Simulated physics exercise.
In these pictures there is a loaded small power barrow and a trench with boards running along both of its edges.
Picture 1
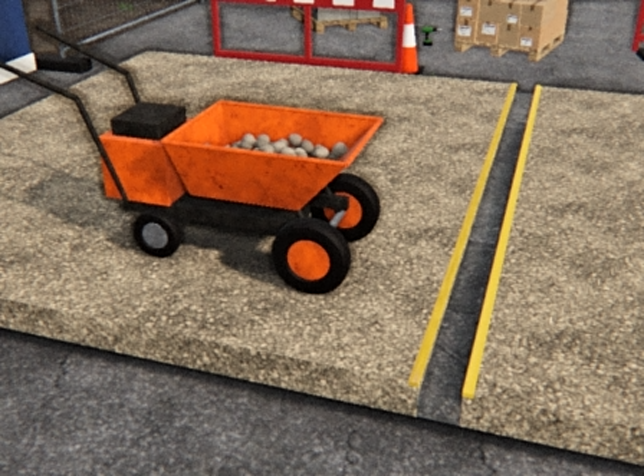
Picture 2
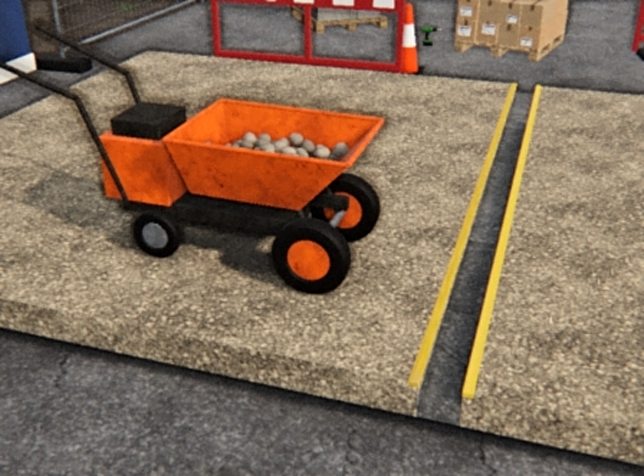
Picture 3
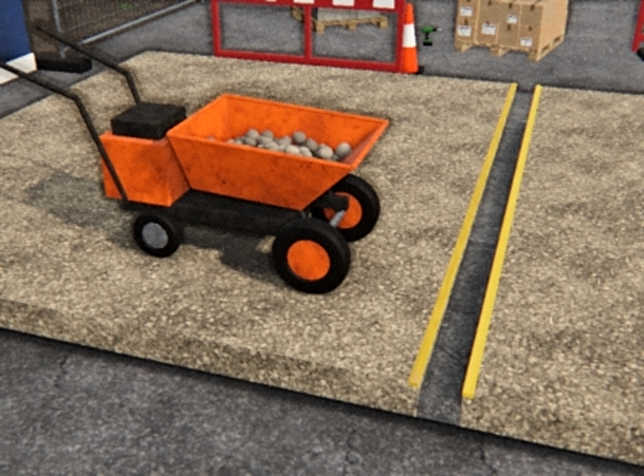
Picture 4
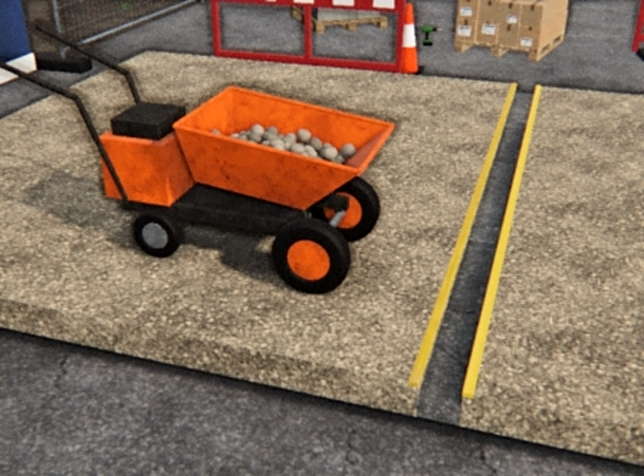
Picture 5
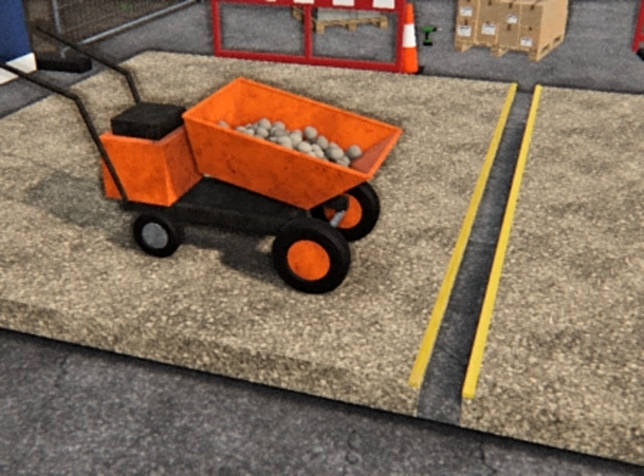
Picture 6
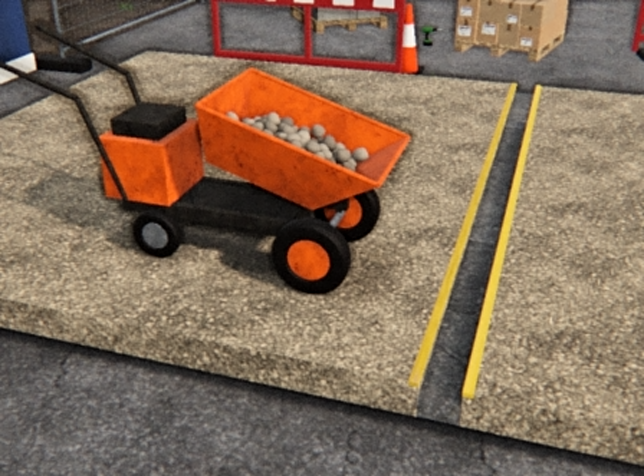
The orange skip of a small barrow loaded with pebbles tilts forward to the right.
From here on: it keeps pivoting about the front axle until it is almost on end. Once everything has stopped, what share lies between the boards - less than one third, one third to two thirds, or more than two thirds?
Between the boards lies one third to two thirds.
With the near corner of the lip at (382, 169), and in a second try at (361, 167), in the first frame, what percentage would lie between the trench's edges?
Close to 30 in a hundred, and close to 50 in a hundred.
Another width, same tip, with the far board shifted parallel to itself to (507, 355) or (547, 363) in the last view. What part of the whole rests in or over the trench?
Estimated share: Try 1 approx. 80 in a hundred, try 2 approx. 90 in a hundred.
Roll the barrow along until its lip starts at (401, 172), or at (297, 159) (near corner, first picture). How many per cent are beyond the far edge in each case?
In order, 90 % followed by 0 %.
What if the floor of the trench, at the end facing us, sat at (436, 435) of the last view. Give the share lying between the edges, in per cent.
About 90 per cent.
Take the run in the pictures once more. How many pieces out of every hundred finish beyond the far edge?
That share comes out near 25 in a hundred.
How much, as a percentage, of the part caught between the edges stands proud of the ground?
55 per cent, near enough.
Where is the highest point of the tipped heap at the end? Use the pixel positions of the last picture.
The peak ends up near (451, 278).
Soon after the last picture, skip tipped steeply; all in the skip.
A little later, skip tipped steeply; nearly all in the skip; a stray few short of the trench; a stray few in or heaped over the trench; a stray few falling.
Later still, skip tipped right over; about a quarter in the skip; a small part short of the trench; about half in or heaped over the trench; about a quarter beyond it.
At rest, skip tipped right over; about a quarter short of the trench; about half in or heaped over the trench; about a quarter beyond it.
